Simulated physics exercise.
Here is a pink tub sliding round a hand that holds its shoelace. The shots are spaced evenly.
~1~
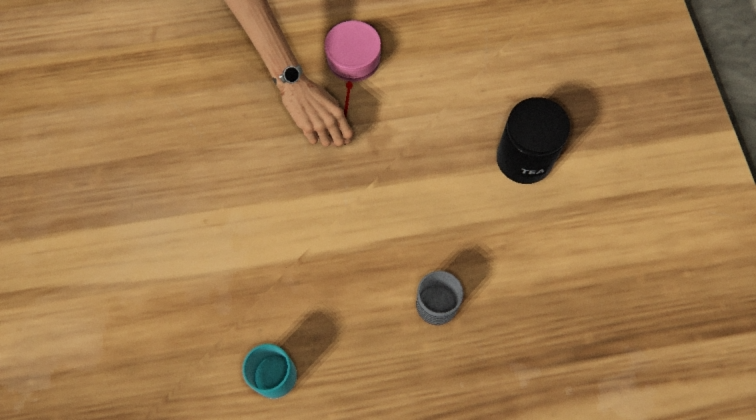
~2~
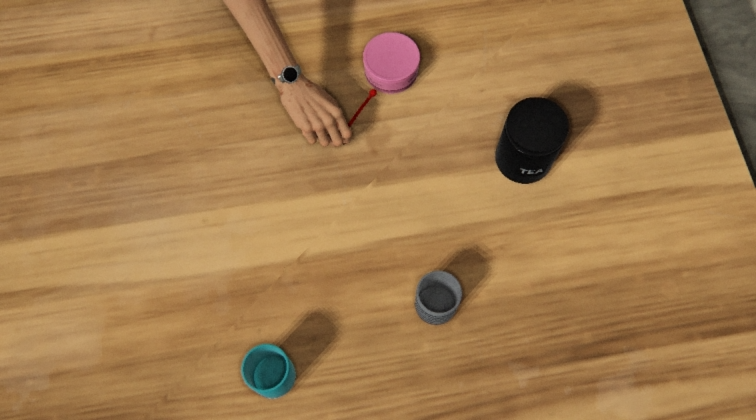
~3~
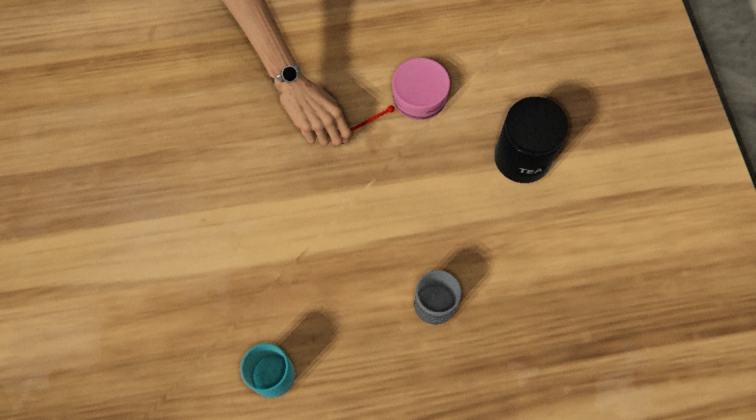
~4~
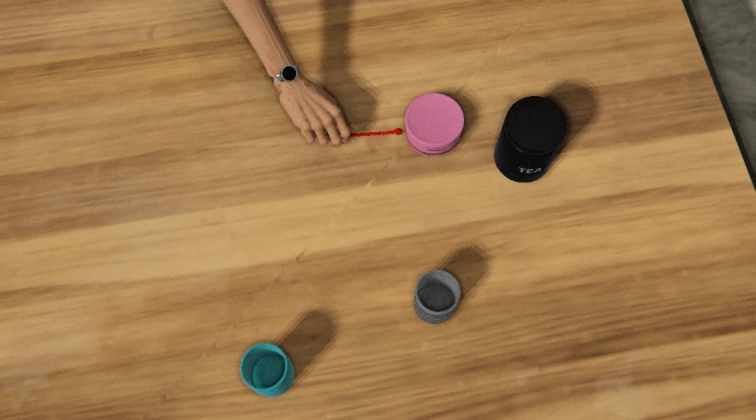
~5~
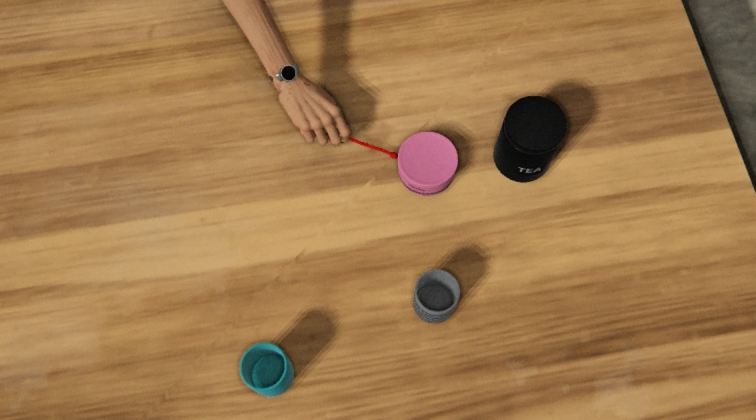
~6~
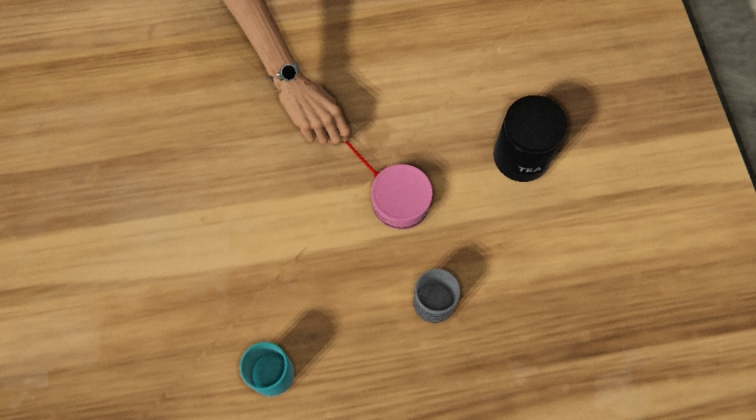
A pink tub on a red shoelace slides across a striped wooden tabletop, seen from high above at a steady angle. A hand wearing a dark watch reaches in from the top holding the lace, with a black canister at right, a grey mug below centre and a turquoise mug at lower left. The tub curves clockwise around the still hand, from above it, past its right side, to below and right.
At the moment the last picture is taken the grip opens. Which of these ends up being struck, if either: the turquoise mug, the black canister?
The turquoise mug is not struck. The black canister is not struck.
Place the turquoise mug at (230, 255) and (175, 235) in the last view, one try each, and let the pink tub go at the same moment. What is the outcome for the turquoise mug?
At the first it is struck; at the second it remains clear.
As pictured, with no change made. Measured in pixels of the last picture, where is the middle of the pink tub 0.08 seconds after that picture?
It is somewhere near (324, 242).
Then, 0.08 s on from there, tub near (324, 242).
Then, 0.20 s on from there, tub near (212, 304).
In the end, tub off the table. The turquoise mug remains clear and the black canister escapes it.
